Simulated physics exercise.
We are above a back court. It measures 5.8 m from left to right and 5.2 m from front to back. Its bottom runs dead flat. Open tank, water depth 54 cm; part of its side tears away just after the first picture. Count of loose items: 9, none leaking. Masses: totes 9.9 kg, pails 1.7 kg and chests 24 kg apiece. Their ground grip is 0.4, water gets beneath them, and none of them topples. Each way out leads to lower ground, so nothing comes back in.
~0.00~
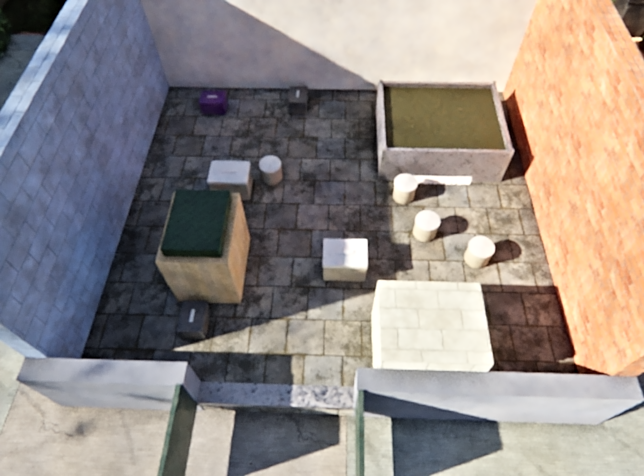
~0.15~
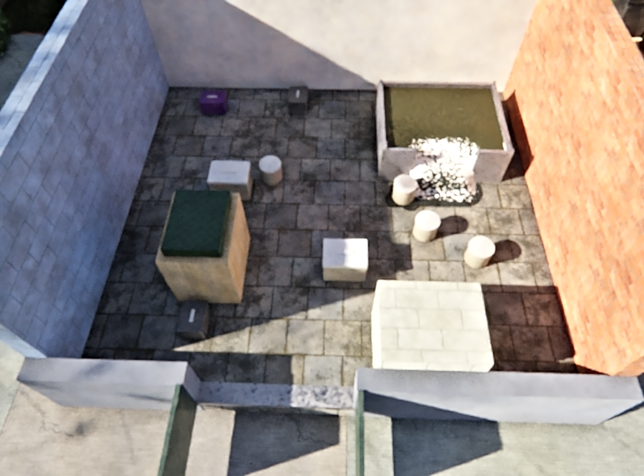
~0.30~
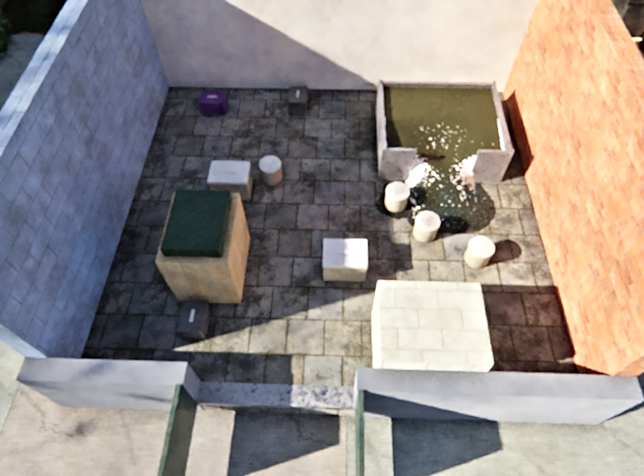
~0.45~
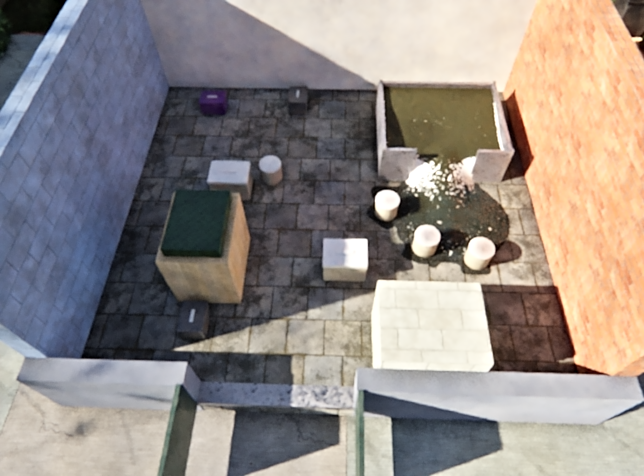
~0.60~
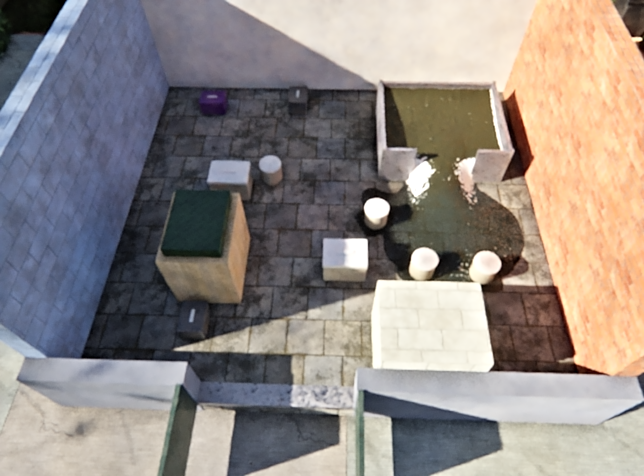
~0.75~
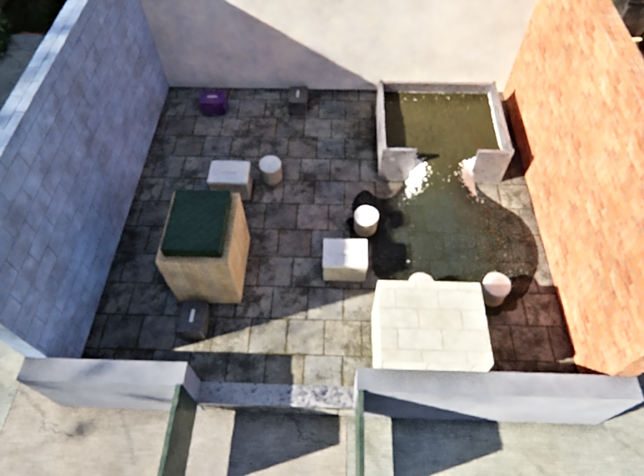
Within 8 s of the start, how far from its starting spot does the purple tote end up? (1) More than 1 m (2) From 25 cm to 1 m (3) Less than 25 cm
Option 3: Less than 25 cm.
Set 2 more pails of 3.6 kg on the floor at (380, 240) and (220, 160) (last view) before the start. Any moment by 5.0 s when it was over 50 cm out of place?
In turn: Past it, less.
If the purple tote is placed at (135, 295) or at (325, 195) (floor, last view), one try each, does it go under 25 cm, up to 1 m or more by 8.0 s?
From the first spot it does not really budge, and from the second it does not really budge.
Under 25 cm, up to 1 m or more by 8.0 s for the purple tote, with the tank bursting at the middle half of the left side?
The purple tote is swept away.
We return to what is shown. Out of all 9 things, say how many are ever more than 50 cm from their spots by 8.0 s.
Counting them up, I find 5.
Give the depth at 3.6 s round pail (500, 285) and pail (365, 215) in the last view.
Around 17 cm and 2 cm.
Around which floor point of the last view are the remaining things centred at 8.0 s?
Close to (250, 202).
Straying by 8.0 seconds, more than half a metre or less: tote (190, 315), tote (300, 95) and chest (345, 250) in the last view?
Results in listed order: Falls short / falls short / exceeds.
After 1.6 s the purple tote is near (212, 97), 0.0 m from its start, aground; 0 of 9 are out; 2 afloat.
After 3.6 s the purple tote is near (212, 97), 0.0 m from its start, aground; 0 of 9 are out; 2 afloat.
After 5.6 s the purple tote is near (212, 97), 0.0 m from its start, aground; 0 of 9 are out; 3 afloat.
After 8.0 s the purple tote is near (212, 97), 0.0 m from its start, aground; 0 of 9 are out; 4 afloat.
